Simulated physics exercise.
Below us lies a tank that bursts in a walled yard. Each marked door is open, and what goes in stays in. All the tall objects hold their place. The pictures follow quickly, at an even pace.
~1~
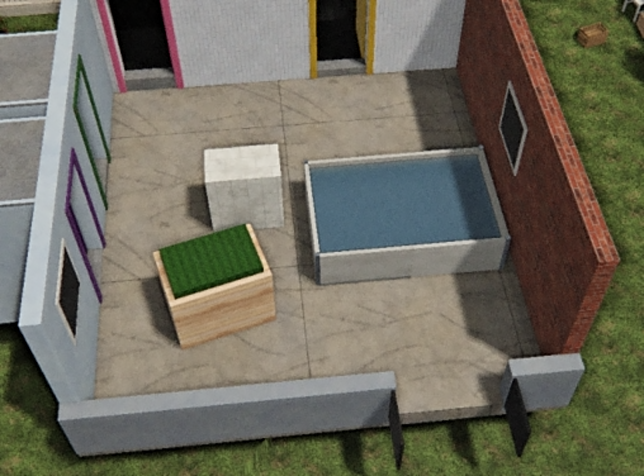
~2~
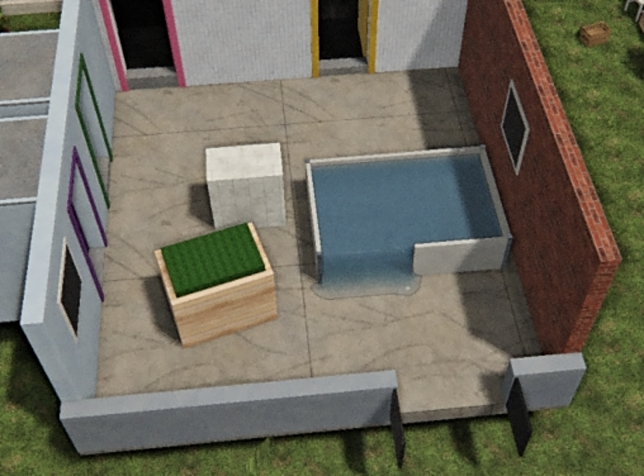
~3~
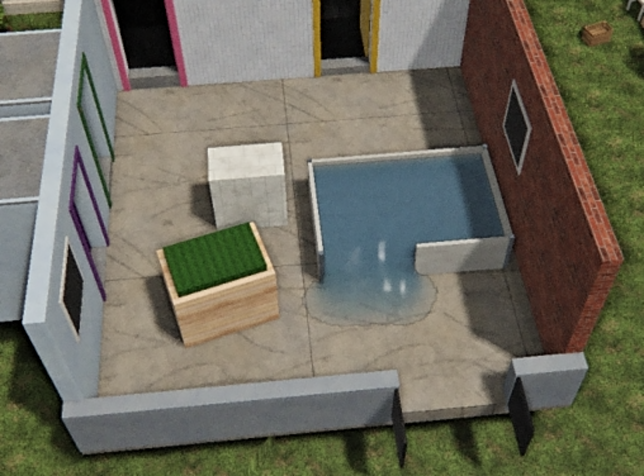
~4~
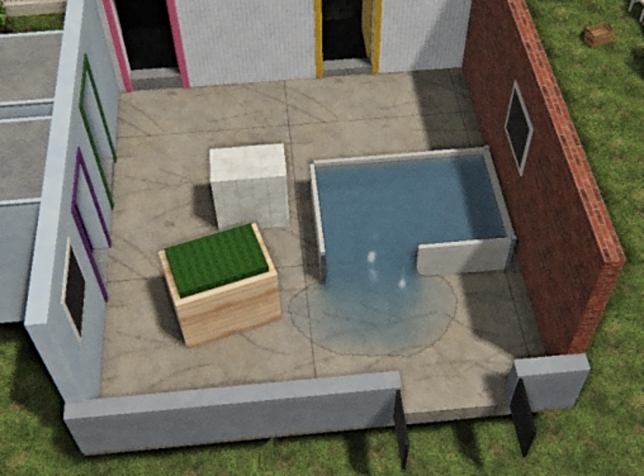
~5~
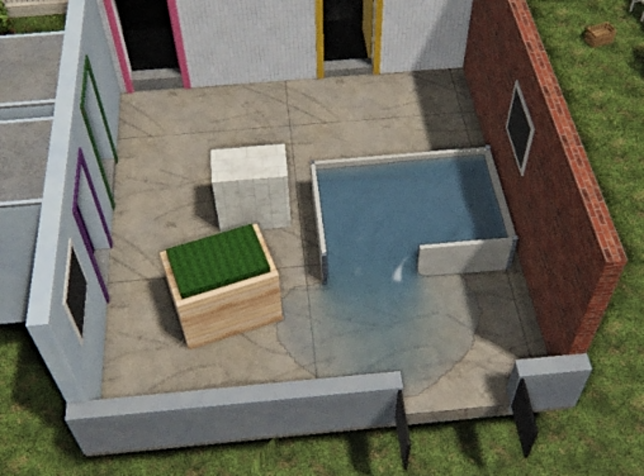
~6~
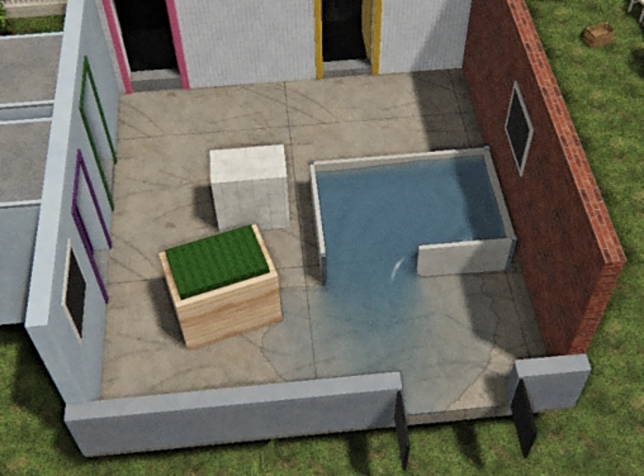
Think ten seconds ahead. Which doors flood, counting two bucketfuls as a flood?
One by one: The pink door holds within the limit; the yellow door holds within the limit; the green door holds within the limit; the purple door floods.
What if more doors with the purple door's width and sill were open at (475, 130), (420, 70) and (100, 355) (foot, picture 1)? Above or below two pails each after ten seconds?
In turn: Keeps below it, stays under, takes more.
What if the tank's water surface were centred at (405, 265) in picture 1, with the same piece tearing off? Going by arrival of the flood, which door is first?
I say the door marked purple.
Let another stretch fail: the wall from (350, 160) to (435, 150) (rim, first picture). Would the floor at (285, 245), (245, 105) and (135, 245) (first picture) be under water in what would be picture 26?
As listed: Clear, flooded, free of water.
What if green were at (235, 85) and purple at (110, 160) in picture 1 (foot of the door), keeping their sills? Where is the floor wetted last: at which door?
I say the yellow door.
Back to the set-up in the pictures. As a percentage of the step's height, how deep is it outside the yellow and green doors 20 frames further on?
Near 0 and 0 in a hundred.
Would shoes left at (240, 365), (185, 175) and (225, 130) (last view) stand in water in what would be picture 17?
One after the other: Awash, free of water, dry.
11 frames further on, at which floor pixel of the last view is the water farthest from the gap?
Around (100, 427).
A moment on, water covers 20 % of the floor; the pink door not reached, the yellow door not reached, the green door not reached, the purple door not reached.
Next, water covers 25 % of the floor; the pink door not reached, the yellow door not reached, the green door not reached, the purple door not reached.
Then, water covers 35 % of the floor; the pink door not reached, the yellow door not reached, the green door not reached, the purple door wet at the sill, nothing in.
Later, water covers 65 % of the floor; the pink door wet at the sill, nothing in, the yellow door not reached, the green door wet at the sill, nothing in, the purple door under two buckets in.
In the end, water covers 90 % of the floor; the pink door wet at the sill, nothing in, the yellow door wet at the sill, nothing in, the green door wet at the sill, nothing in, the purple door over two buckets in.
